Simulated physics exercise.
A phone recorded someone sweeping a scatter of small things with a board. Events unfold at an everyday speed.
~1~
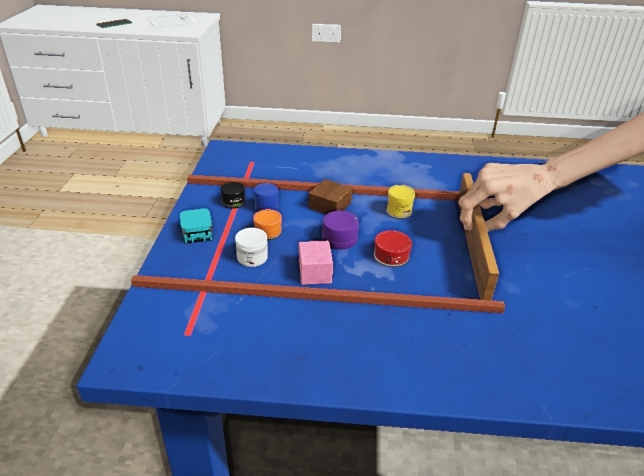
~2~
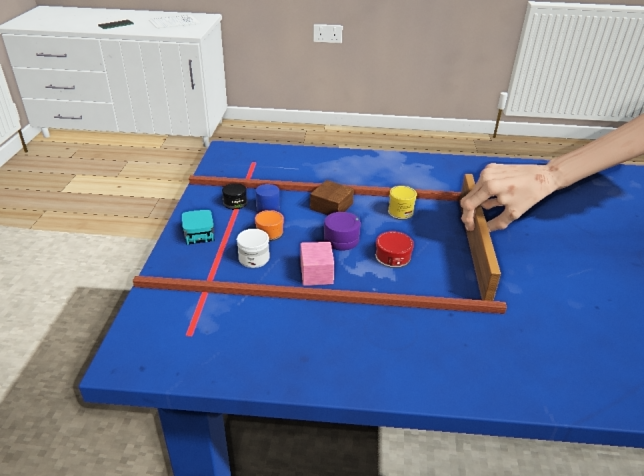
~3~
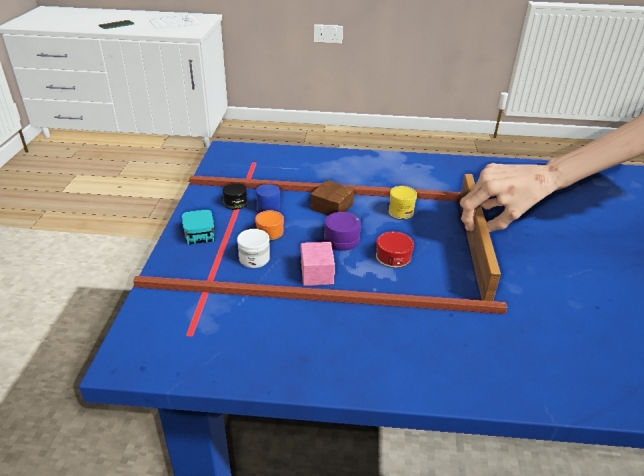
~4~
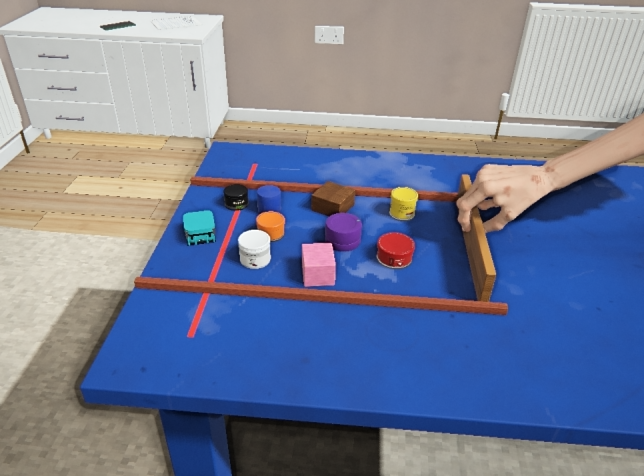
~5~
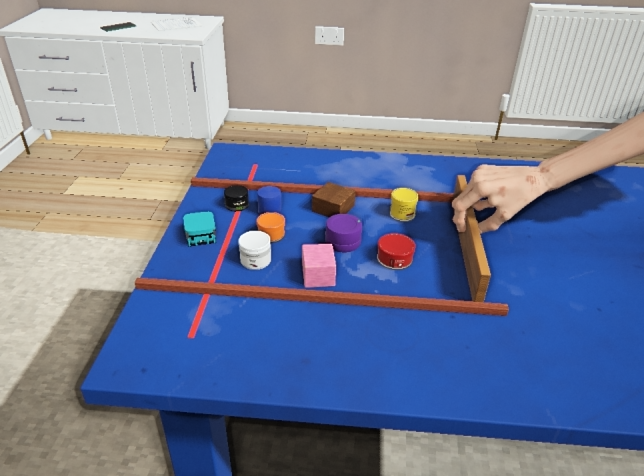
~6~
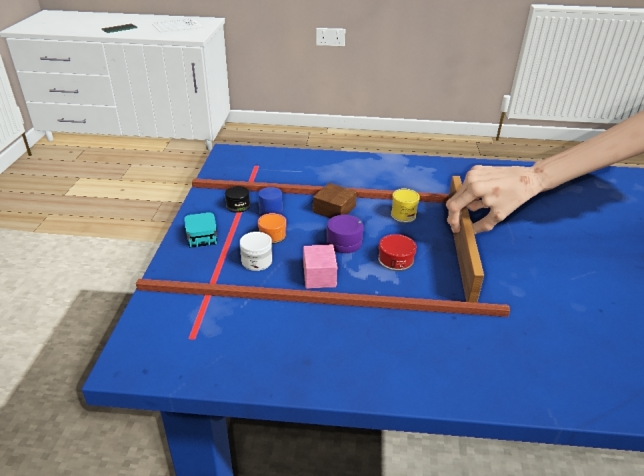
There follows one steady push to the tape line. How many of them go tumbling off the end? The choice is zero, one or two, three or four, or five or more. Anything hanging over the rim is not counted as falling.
I predict exactly one or two will slip off.
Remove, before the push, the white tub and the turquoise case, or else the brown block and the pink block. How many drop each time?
You'd see 1 fallen, and 1 in the other try.
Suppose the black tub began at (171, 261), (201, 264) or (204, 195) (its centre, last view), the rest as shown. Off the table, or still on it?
In sequence: It stays; it stays; it goes.
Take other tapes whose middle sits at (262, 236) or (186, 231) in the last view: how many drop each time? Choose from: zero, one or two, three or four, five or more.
Counts by place: Not one, then at least five.
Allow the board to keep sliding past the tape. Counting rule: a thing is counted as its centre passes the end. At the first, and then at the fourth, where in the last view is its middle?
At (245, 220) for the first, at (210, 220) for the fourth.
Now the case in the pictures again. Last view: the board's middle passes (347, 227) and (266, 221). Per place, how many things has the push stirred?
At the first spot 5, then 10.
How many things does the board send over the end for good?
My count gives 2.
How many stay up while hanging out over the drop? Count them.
0.
Early on, none off yet; turquoise case at rest near (201, 230); black tub at rest near (238, 199); blue lid at rest near (271, 203).
A while later, none off yet; turquoise case at rest near (201, 230); black tub at rest near (238, 199); blue lid travelled a little near (260, 208).
Finally, the number that fall off is one or two; lost, black tub and turquoise case.
